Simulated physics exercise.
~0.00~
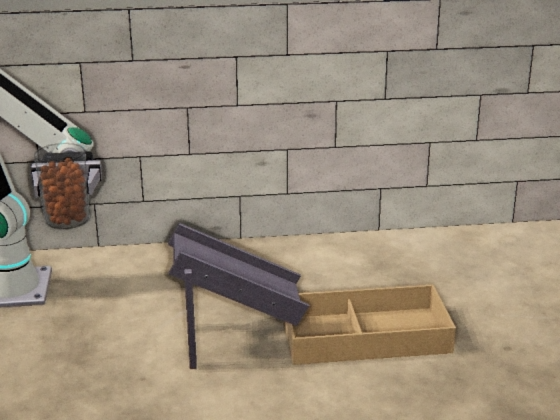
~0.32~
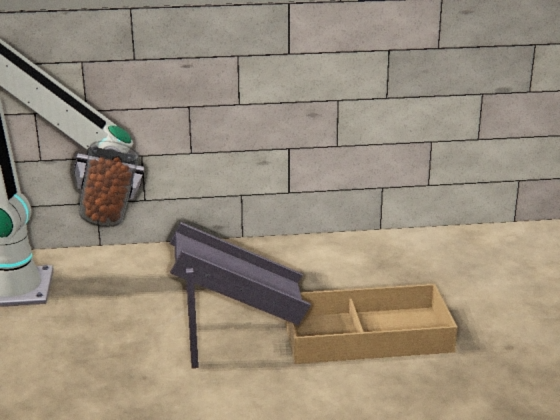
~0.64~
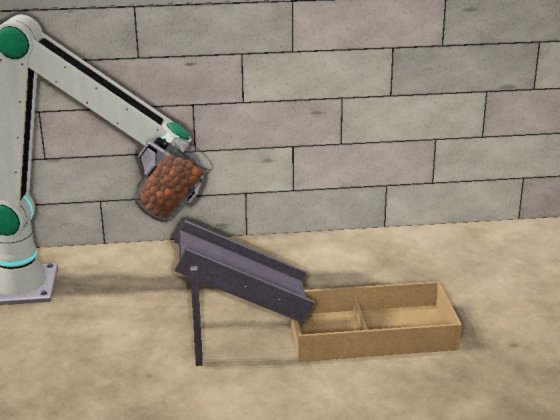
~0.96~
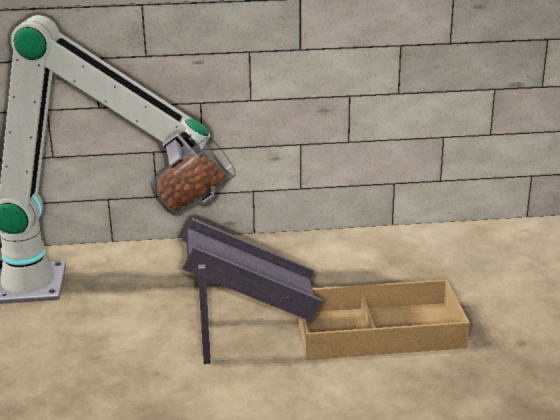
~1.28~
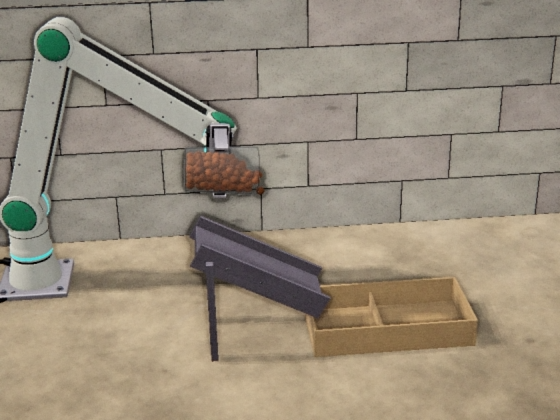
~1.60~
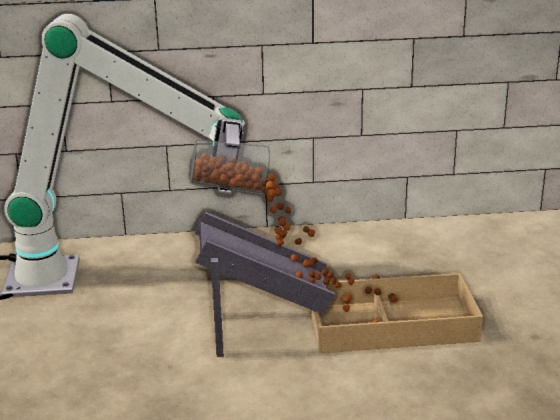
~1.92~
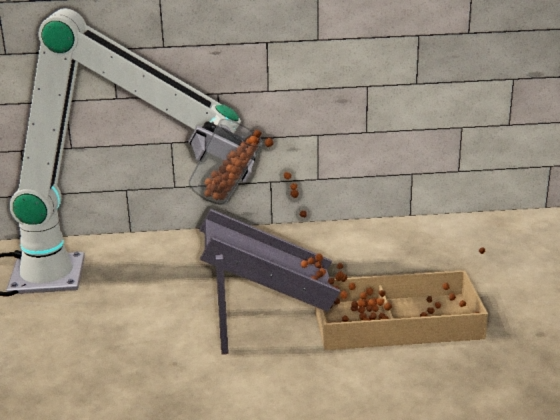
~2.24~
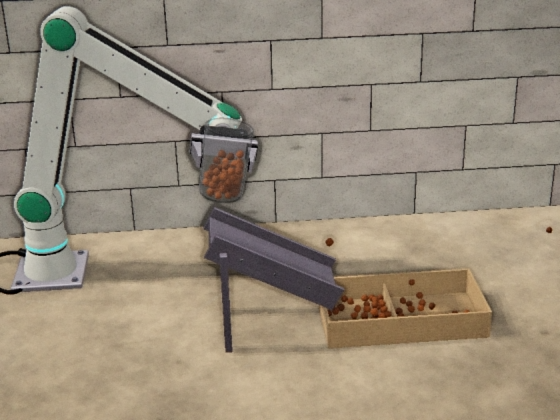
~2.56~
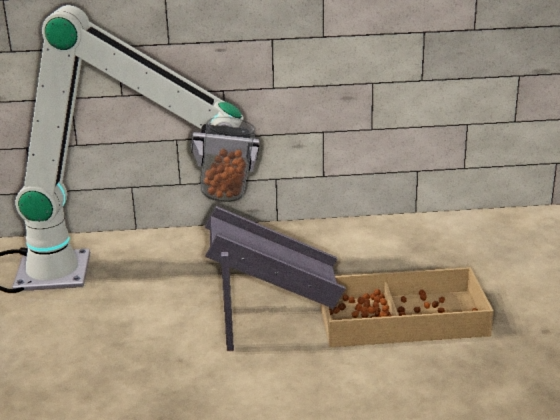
A robot arm carries a clear cup of hazelnuts rightward and tips it above a sloping dark chute, spilling some down into a divided open box. It then turns the cup nearly upright, still partly full, leaving more nuts in the box's left section than its right.
